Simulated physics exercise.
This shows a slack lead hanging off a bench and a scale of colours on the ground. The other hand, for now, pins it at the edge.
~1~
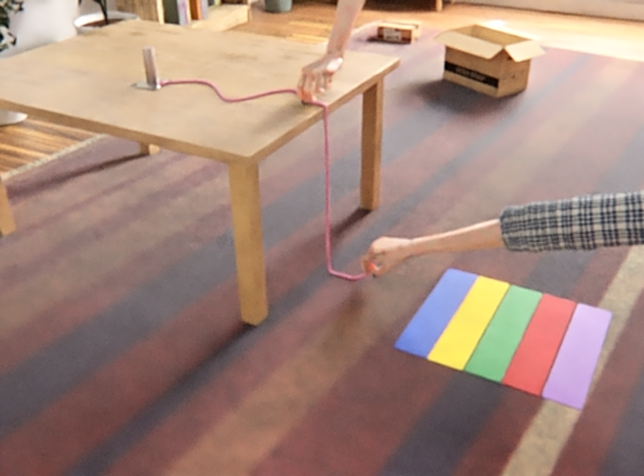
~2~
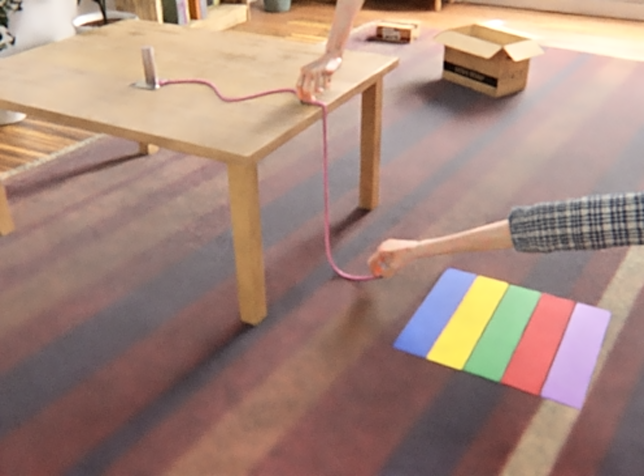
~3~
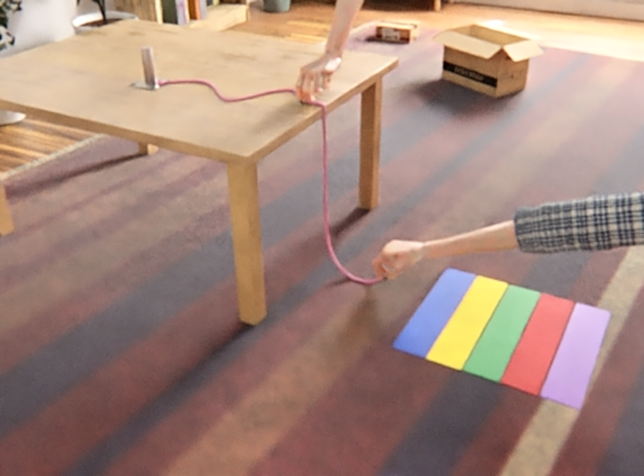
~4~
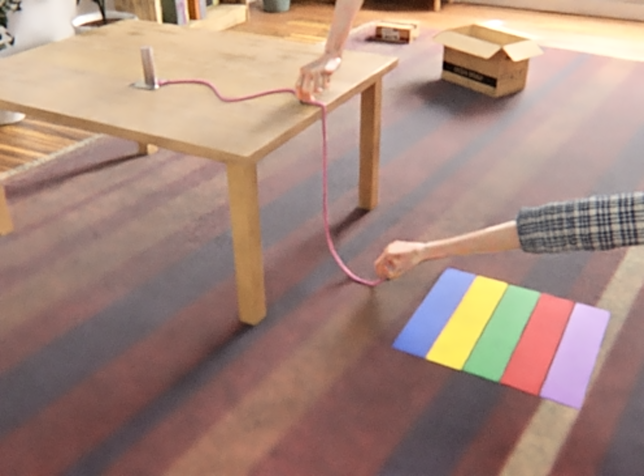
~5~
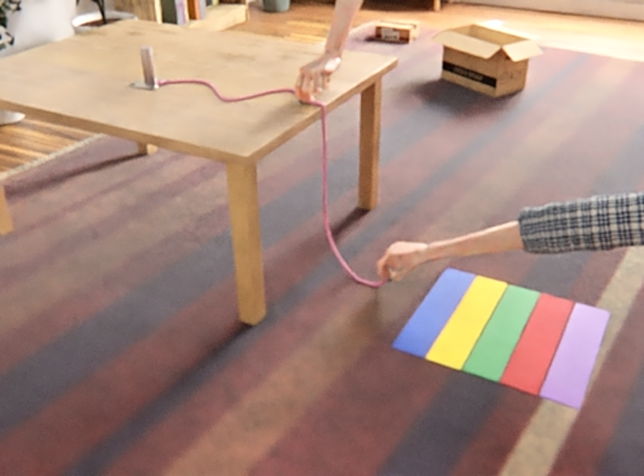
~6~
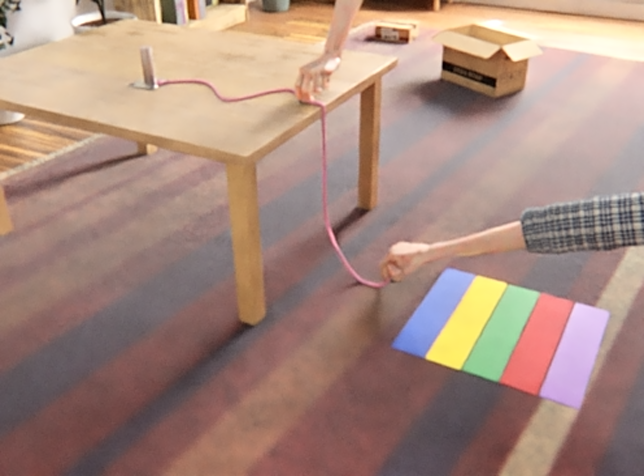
In a sunlit room with a dark striped carpet, the view looks down from above at a pale wooden table on the left. A pink cord runs from a small metal post across the tabletop, under a hand at the edge, and down to another hand, near blue, yellow, green, red and purple strips, with an open cardboard box behind. The lower hand, in a checked sleeve, draws the cord slightly rightward while all else stays still.
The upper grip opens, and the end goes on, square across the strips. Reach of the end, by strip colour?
Red.
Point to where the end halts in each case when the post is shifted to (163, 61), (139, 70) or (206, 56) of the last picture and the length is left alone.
Close to (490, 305), (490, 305) and (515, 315) in that order.
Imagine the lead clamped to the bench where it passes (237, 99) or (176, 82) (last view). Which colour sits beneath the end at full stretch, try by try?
Try 1: Green; try 2: Red.
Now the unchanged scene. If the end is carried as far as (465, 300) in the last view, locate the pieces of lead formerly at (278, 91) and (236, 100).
First mark (306, 105), second mark (261, 99).
Early on, end near (465, 301); over yellow.
Midway, end near (514, 315); over green.
At the end of the slack, end near (544, 323); over red. It gets as far as the red strip.
